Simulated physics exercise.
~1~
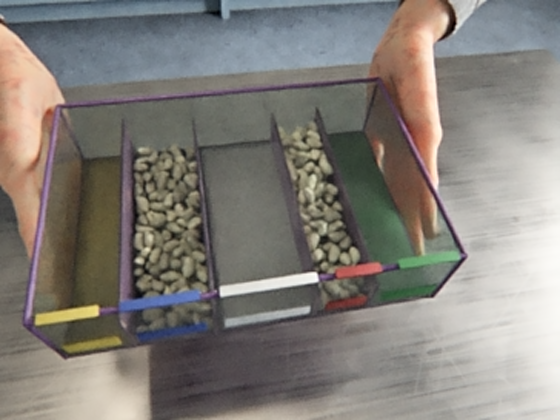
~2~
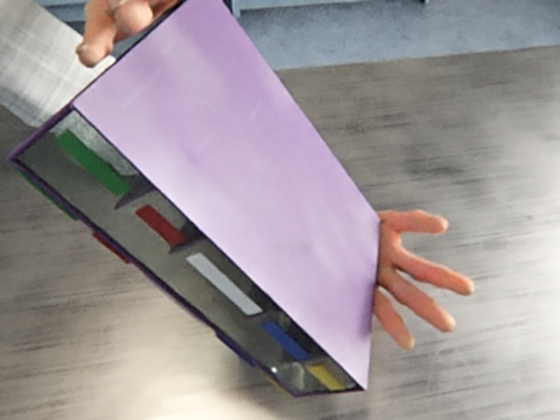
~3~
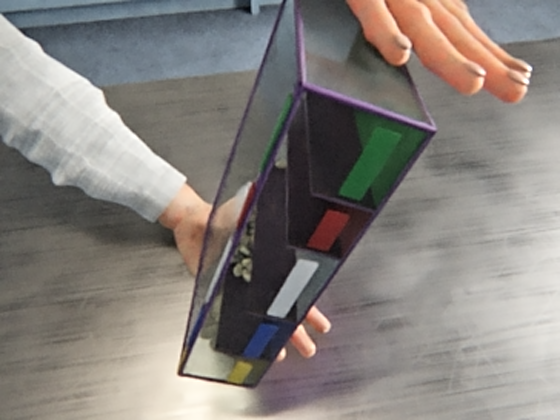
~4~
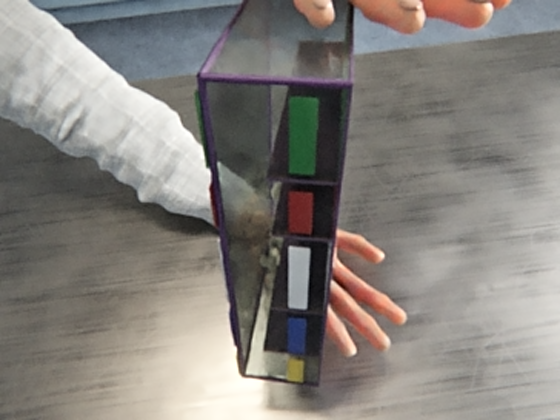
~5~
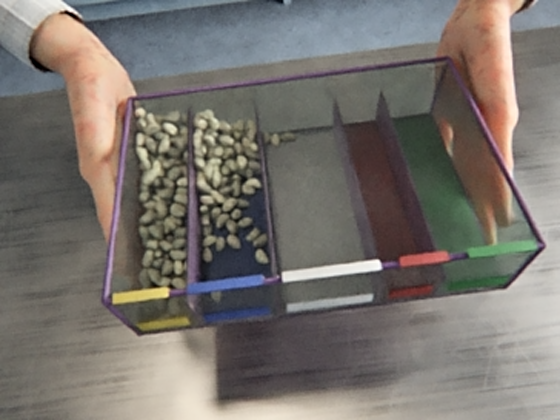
In this clip, two hands hold a clear-lidded box of pale beans lying in the blue and red sections, tip it steeply on its side, partly turn it back and tilt it again, then level it, leaving the beans mostly in the yellow and blue sections at left.
